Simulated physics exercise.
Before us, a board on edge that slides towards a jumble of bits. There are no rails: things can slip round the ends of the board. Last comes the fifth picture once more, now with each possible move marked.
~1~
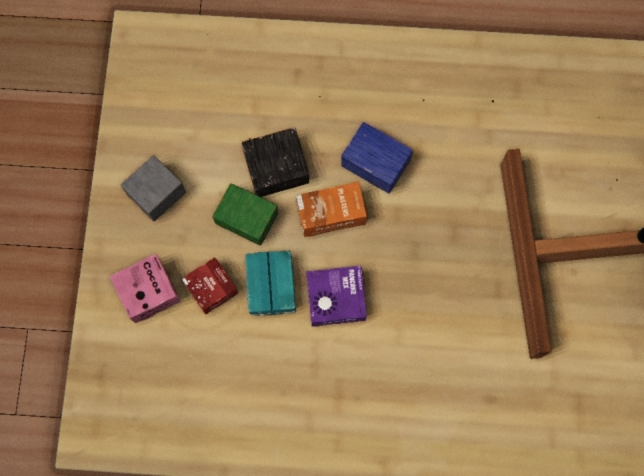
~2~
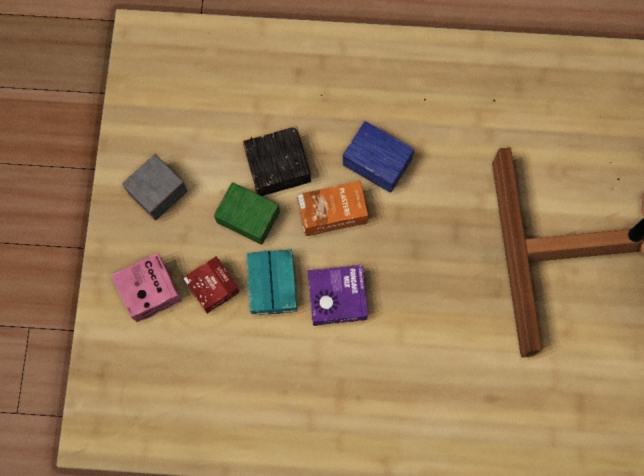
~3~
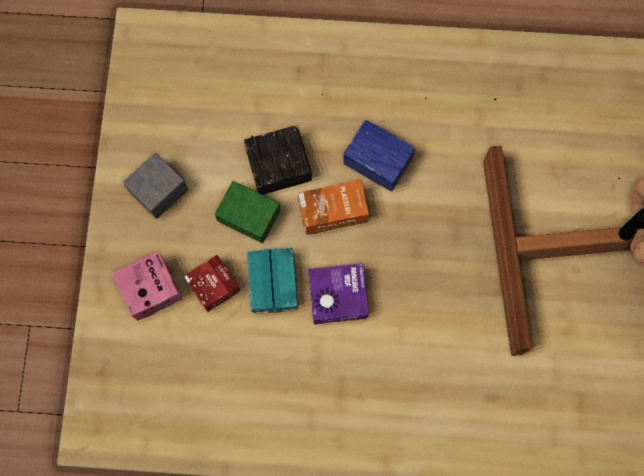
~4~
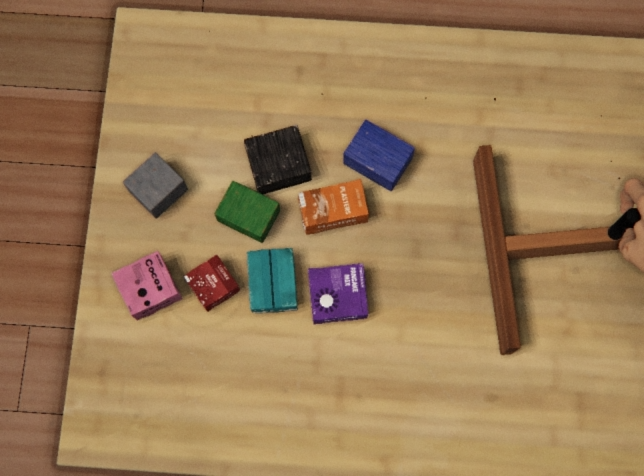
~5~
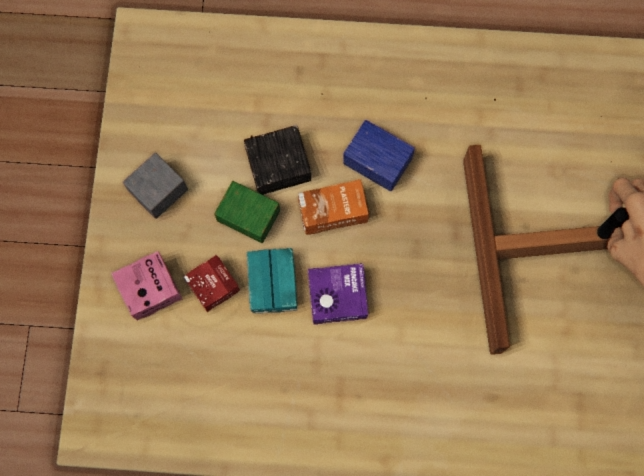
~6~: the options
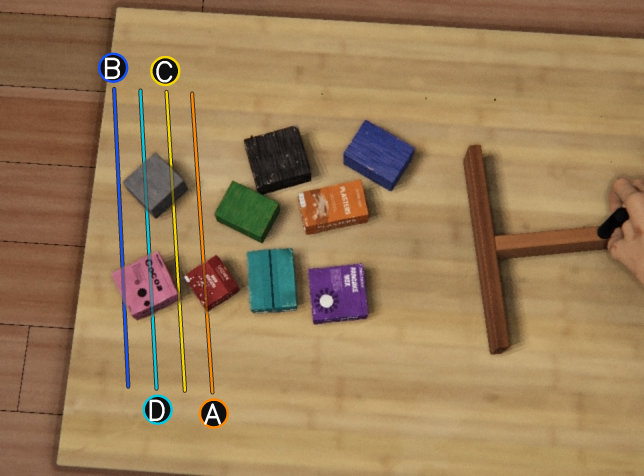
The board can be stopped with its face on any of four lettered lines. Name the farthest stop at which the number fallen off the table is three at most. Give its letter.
No fourth one falls up to A.
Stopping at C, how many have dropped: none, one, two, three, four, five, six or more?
Five.
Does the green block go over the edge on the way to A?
By then, no.
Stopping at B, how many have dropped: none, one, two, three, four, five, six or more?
Six or more.
On the marked copy, A at (202, 237); B at (121, 232); C at (175, 235); D at (148, 234).
Following A. Soon after the start, board (384, 237); blue block (336, 155); grey block (156, 186).
Later, board (279, 230); pink packet (109, 287); grey block (123, 187).
In the end, board (202, 225); pink packet over the edge; grey block over the edge; three fallen.
As for the rest, B drops eight; C drops five; D drops six.
